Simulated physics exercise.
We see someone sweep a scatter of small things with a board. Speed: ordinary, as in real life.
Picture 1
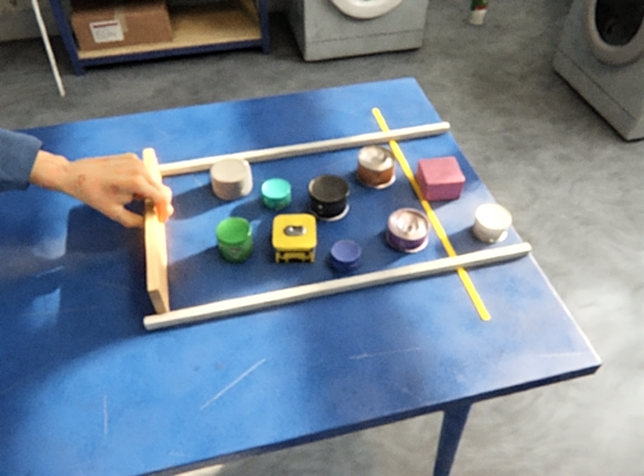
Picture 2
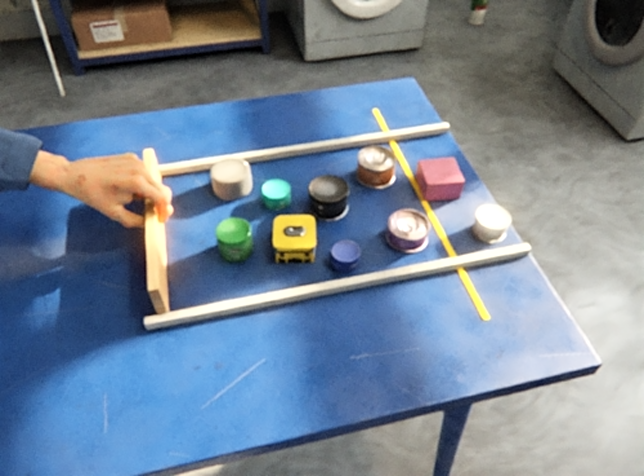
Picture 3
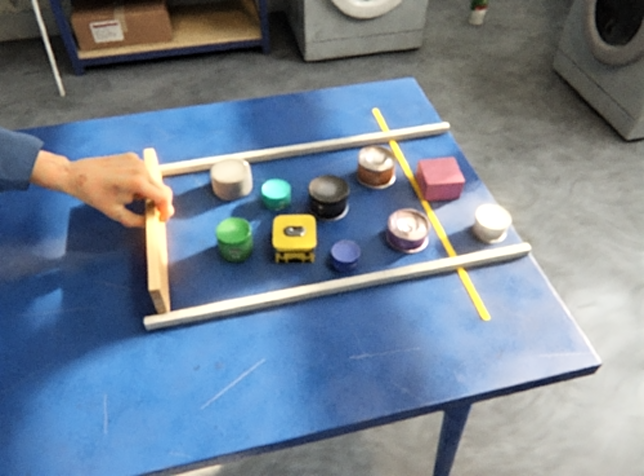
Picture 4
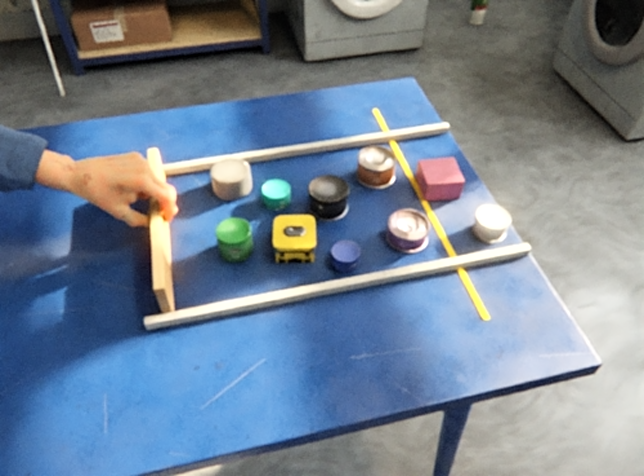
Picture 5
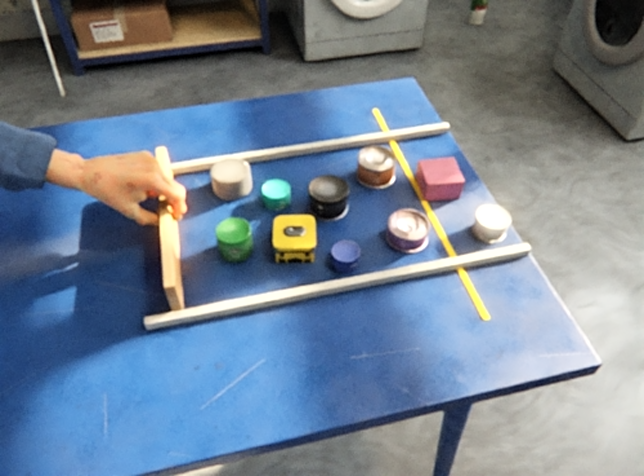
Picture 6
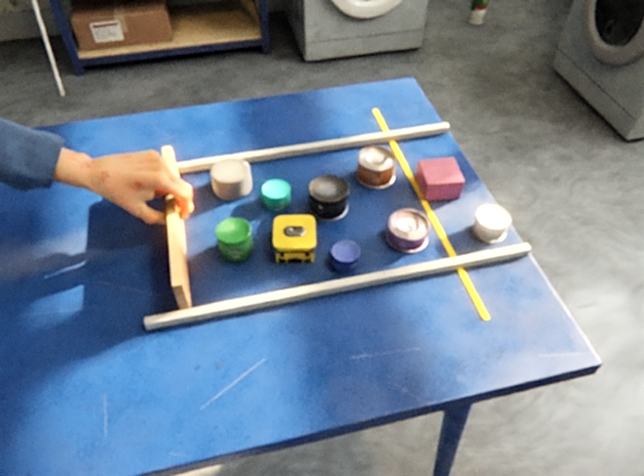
On a blue table in a room with washing machines, a hand holds a wooden board upright between two pale rails, left of scattered small tubs, tins and blocks. The board stays nearly still at first, then the hand slides it slightly right, while the objects remain in place.
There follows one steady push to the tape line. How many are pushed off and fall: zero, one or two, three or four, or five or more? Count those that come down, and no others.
I reckon the number that spills over the end lands at one or two.
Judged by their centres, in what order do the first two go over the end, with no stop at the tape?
Order, earliest first: White tin, pink block.
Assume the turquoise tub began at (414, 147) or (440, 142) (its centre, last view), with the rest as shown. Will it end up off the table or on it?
In turn it holds its place, then holds its place.
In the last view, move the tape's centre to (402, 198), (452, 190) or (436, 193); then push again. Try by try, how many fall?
The counts: 0, 5 and 3.
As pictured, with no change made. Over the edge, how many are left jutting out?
The number overhanging is 2.
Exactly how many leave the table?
The number is 2.
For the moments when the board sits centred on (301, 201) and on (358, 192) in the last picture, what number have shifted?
Counting first: 6, next 8.
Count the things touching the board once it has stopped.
Number in contact with it: 5.
Early on, none off yet; white tin at rest near (491, 224); pink block at rest near (439, 179); purple pot at rest near (408, 231).
Finally, the number that fall off is one or two; lost, pink block and white tin.
